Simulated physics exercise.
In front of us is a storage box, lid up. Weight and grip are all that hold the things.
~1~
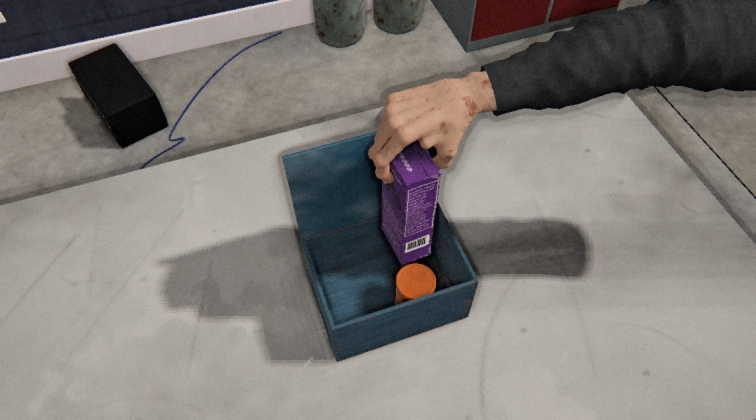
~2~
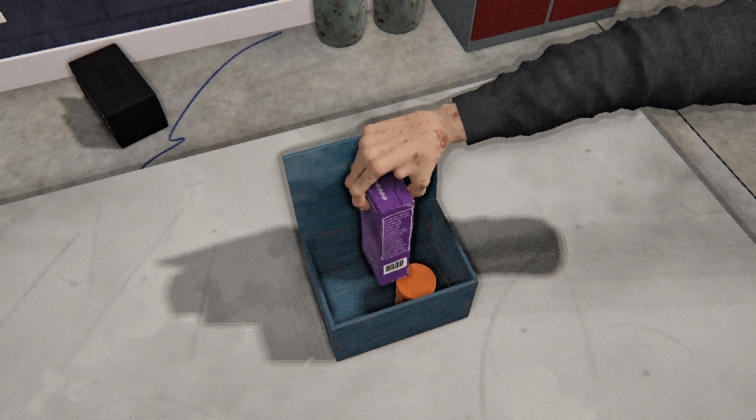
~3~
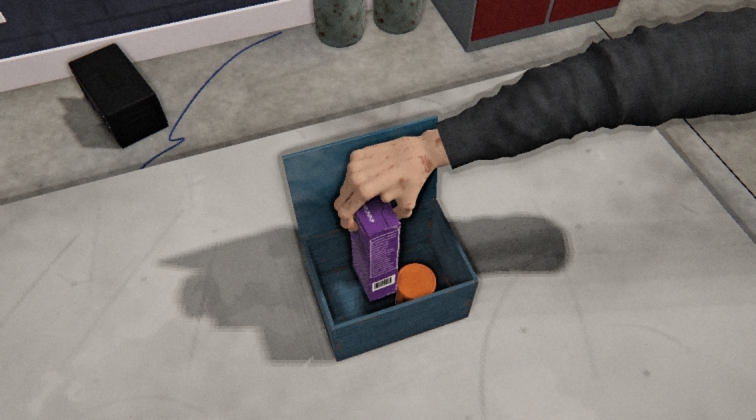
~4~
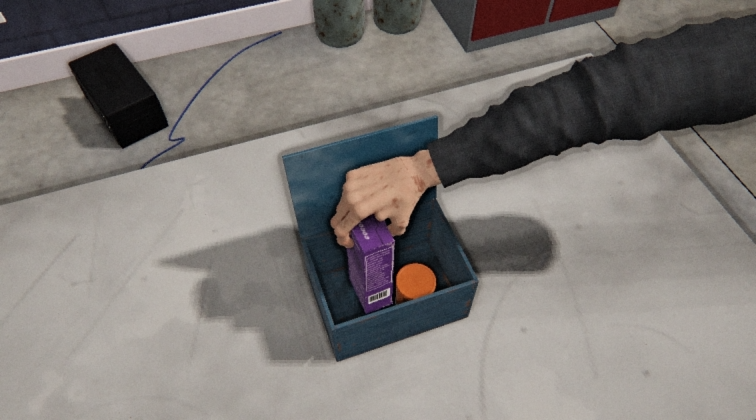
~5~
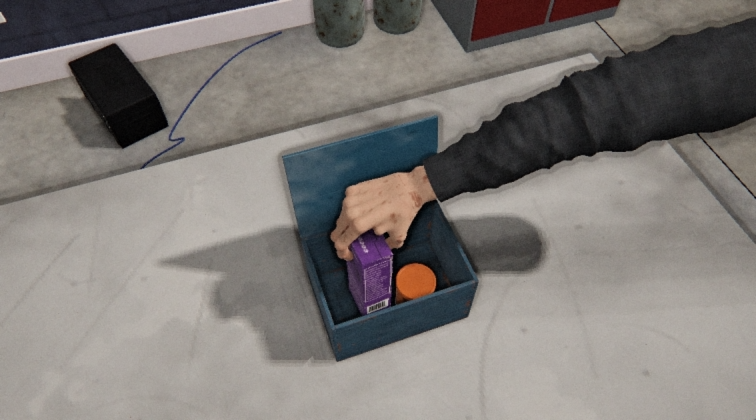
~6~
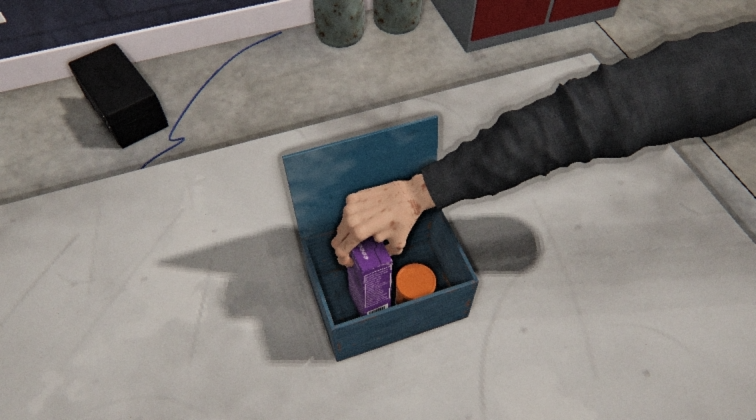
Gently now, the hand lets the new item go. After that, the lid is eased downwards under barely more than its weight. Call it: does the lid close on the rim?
My call is that it fails to close.
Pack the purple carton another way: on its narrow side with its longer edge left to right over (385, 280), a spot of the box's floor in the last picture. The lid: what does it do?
Result: Lid drops fully.
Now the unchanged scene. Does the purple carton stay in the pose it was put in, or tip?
Well, it stays just as set.
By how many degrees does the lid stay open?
Some 50°.
Then, 1.30 s later than the last frame, lid 78° above the rim.
Then, 1.80 s later than the last frame, lid 53° above the rim.
When it is over, lid 51° above the rim; both as before. End places, in pixels of the last picture, purple carton near (370, 279).
